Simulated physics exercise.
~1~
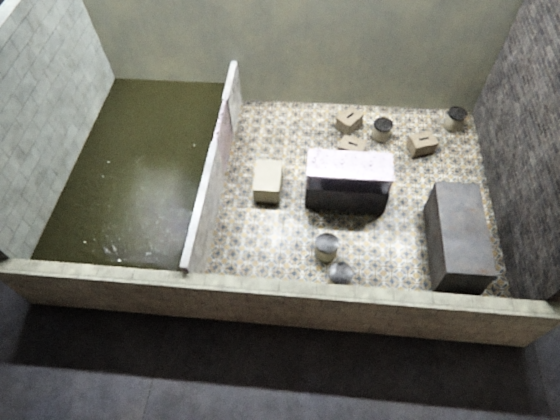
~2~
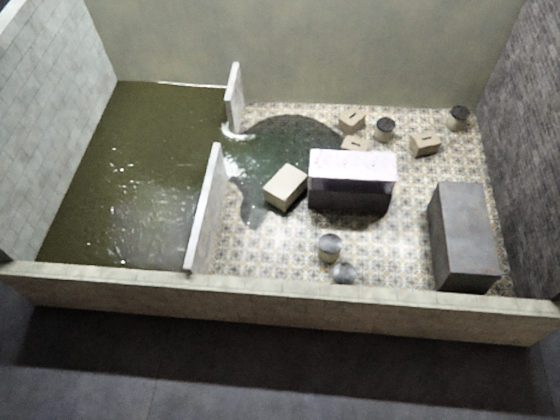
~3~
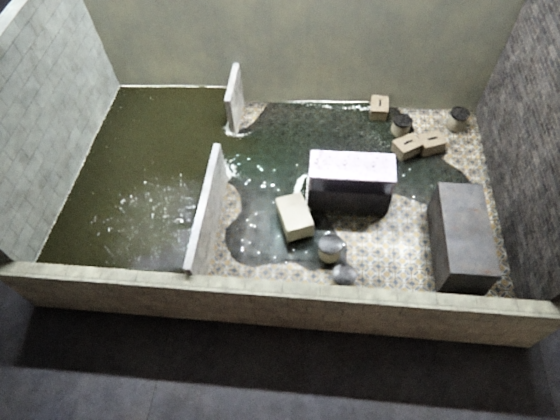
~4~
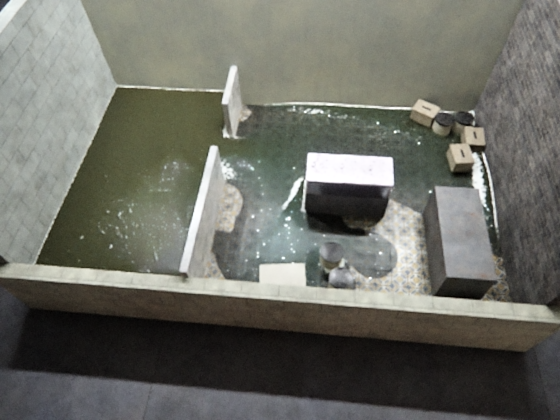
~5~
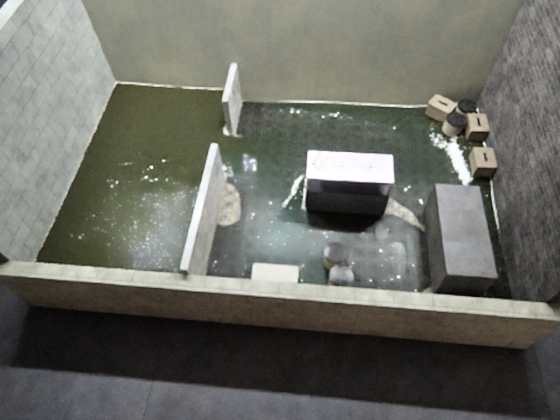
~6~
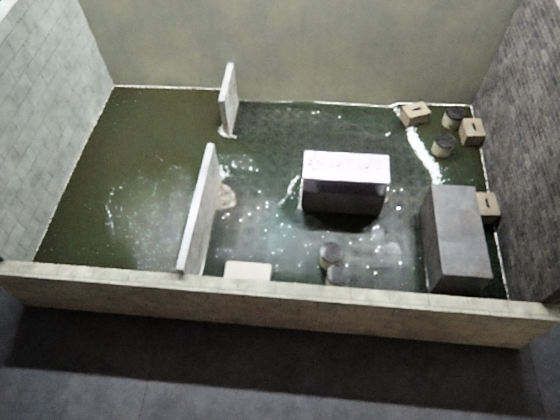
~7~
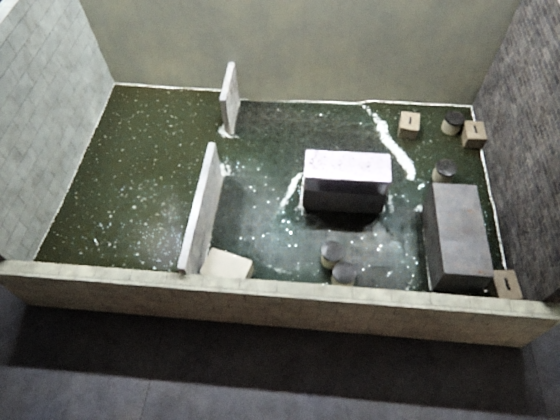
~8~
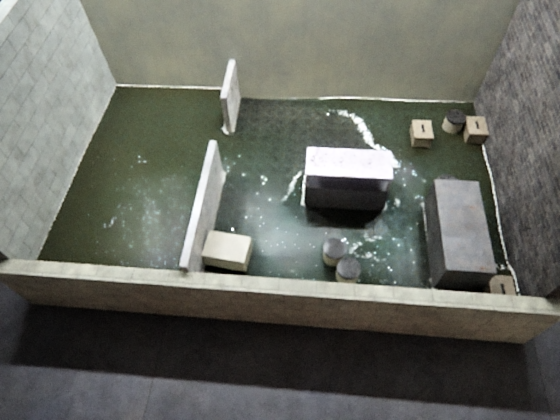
Murky green water poured from the left room through a gap in the dividing wall and spread over the patterned floor, pushing a pale block toward the front wall and small crates and pails rightward, until the whole floor was flooded and they sat scattered.
